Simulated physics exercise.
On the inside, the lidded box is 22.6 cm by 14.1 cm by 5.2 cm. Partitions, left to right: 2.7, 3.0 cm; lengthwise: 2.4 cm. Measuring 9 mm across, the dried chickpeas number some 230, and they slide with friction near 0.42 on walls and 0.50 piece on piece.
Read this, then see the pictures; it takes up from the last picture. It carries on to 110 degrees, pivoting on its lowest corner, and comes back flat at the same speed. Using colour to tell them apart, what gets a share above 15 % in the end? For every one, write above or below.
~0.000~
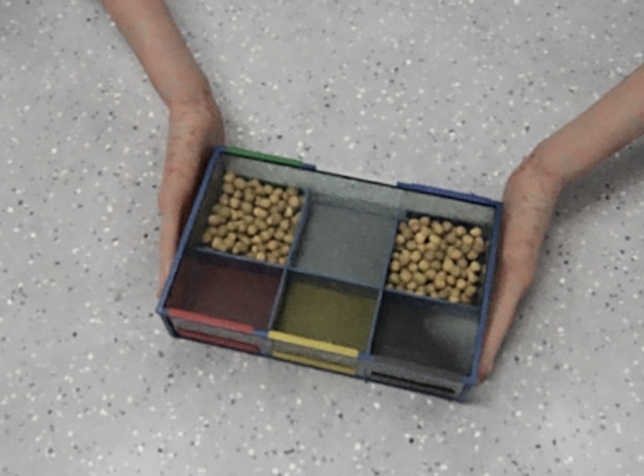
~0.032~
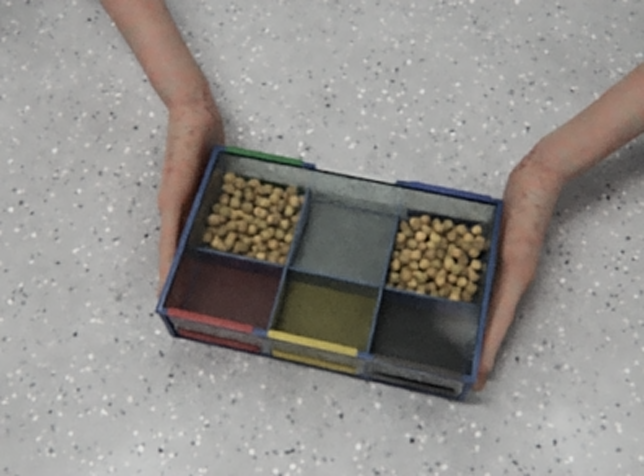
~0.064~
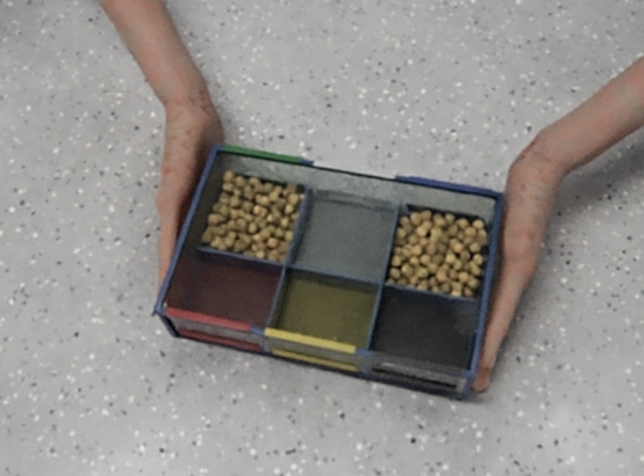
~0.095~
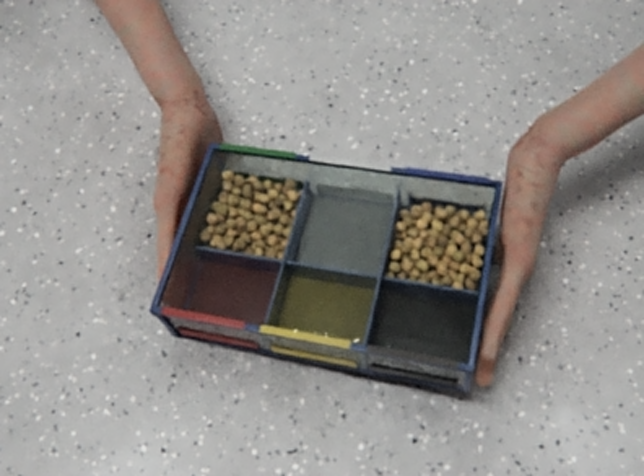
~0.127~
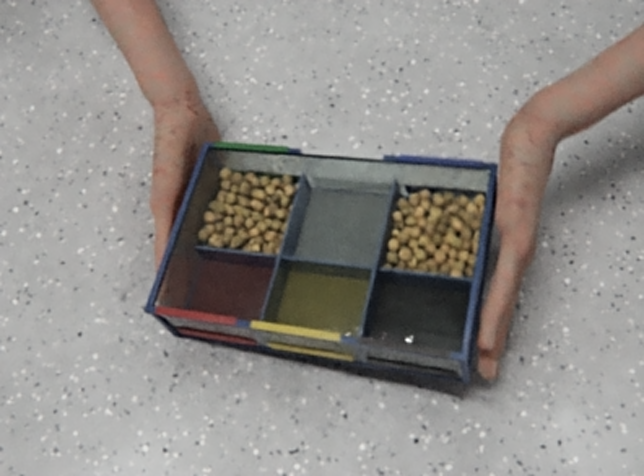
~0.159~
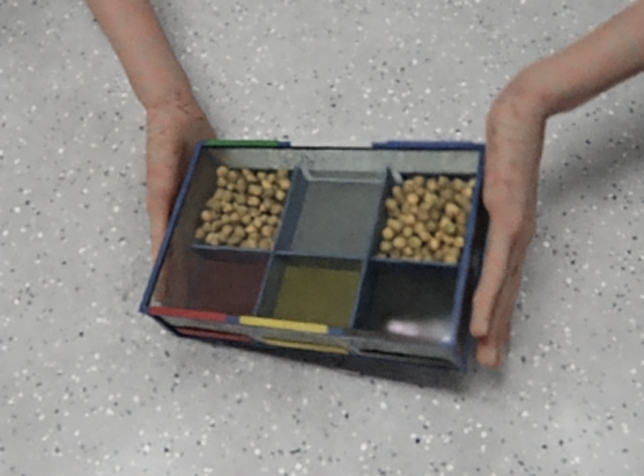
Red above, blue below, green above, yellow below, white below, black below.
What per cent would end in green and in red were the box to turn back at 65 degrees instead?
Green: 55 per cent; red: 5 per cent.
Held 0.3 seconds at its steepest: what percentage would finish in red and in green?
Then, in per cent: Red 35, green 65.
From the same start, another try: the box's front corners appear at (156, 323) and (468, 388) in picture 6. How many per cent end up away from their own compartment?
I'd put it at about 90 per cent.
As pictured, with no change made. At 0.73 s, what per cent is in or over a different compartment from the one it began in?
About 25 %.
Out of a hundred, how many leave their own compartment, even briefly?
Around 50 in a hundred.
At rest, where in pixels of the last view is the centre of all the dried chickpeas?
Roughly pixel (238, 241).
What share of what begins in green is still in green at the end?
Close to 90 in a hundred.
Then, at 0.73 s, tilt 110 degrees; red 5 %, blue 20 %, green 55 %, yellow 5 %, white 15 %.
Then, at 1.11 s, tilt 48 degrees; red 35 %, green 60 %, white 5 %.
After 1.58 s, tilt 0 degrees; red 35 %, green 60 %, white 5 %.
At rest (2.1 s), red 35 %, blue 0 %, green 60 %, yellow 0 %, white 5 %, black 0 %.
